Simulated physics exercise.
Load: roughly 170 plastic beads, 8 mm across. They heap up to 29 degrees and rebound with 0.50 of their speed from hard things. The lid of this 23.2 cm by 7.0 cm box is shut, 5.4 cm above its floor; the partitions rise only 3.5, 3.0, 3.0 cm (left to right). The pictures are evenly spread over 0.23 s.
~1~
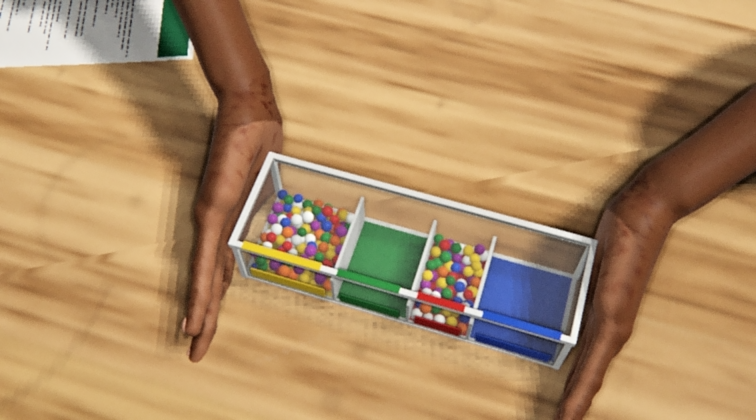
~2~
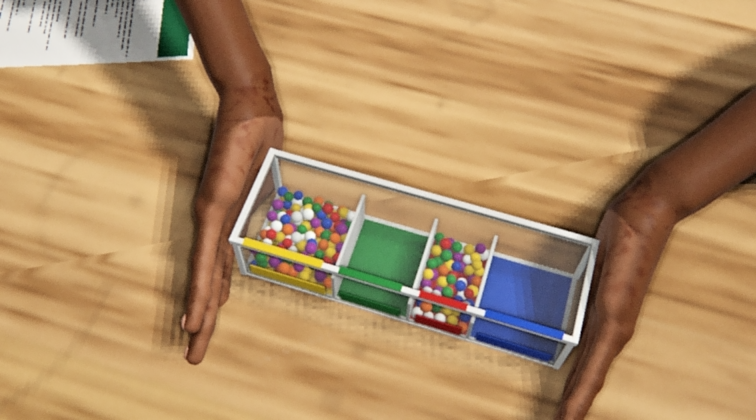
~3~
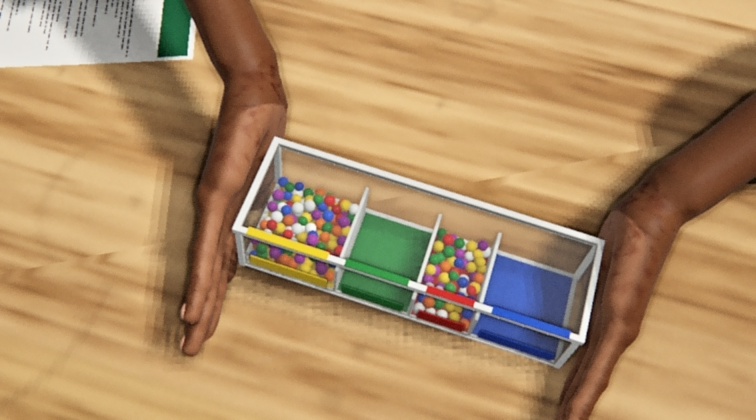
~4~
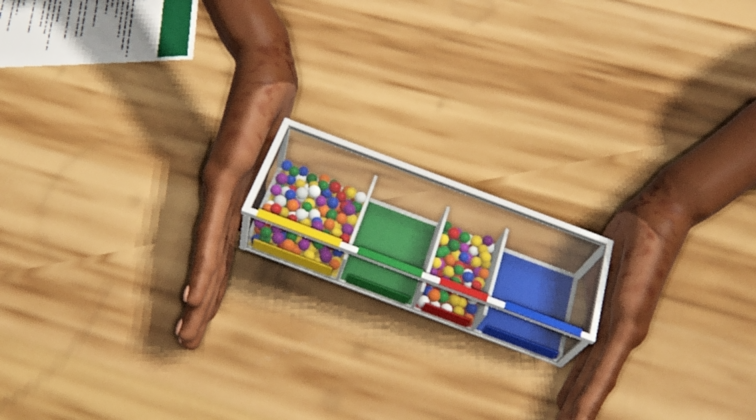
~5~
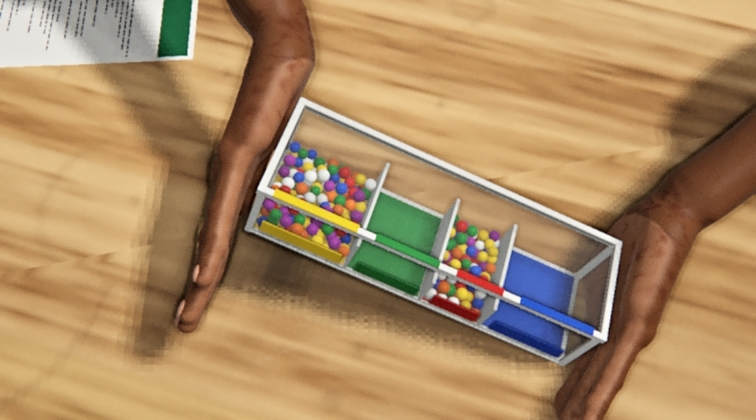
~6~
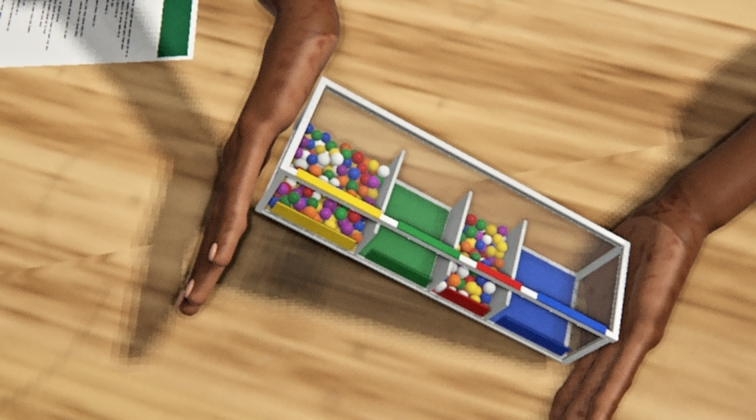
To begin with, two hands flank a clear, white-edged box with yellow, green, red and blue sections, lying nearly level on a wooden table, colourful beads in the yellow and red ones. The hands then tilt it gradually, the left end rising higher, while the beads stay in their sections.
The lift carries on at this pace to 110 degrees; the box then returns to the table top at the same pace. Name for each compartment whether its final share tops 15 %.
Red: No, blue: Yes, green: No, yellow: Yes.
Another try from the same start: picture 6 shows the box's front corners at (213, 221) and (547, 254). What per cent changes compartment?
Then about 35 per cent.
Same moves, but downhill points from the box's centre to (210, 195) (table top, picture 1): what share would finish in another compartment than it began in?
About 35 per cent.
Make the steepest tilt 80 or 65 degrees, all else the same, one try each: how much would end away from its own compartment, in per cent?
About 45 and 15 per cent.
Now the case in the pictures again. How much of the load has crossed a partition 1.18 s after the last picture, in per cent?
Roughly 70 per cent.
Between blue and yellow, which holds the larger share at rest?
The blue compartment.
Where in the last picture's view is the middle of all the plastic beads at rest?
Near (513, 283).
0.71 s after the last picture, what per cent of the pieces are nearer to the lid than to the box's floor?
Roughly 80 per cent.
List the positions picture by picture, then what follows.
The first picture shows box tilt 0 degrees, front corners at (236, 242) and (570, 338); red 35 %, yellow 65 %.
The second picture shows box tilt 1 degrees, front corners at (237, 238) and (572, 338).
The third picture shows box tilt 5 degrees, front corners at (241, 228) and (578, 337), lowest corner right back.
The fourth picture shows box tilt 11 degrees, front corners at (250, 209) and (589, 336), lowest corner right back.
The fifth picture shows box tilt 17 degrees, front corners at (265, 189) and (600, 335), lowest corner right back.
The sixth picture shows box tilt 24 degrees, front corners at (288, 168) and (611, 334), lowest corner right back; red 35 %, yellow 65 %.
Then, 0.71 s after the last picture, tilt 109 degrees; red 20 %, blue 25 %, green 15 %, yellow 40 %.
Then, 1.18 s after the last picture, tilt 47 degrees; red 5 %, blue 65 %, green 5 %, yellow 25 %.
Then, 1.72 s after the last picture, tilt 0 degrees; red 5 %, blue 65 %, green 5 %, yellow 25 %.
In the end, red 5 %, blue 65 %, green 5 %, yellow 25 %.
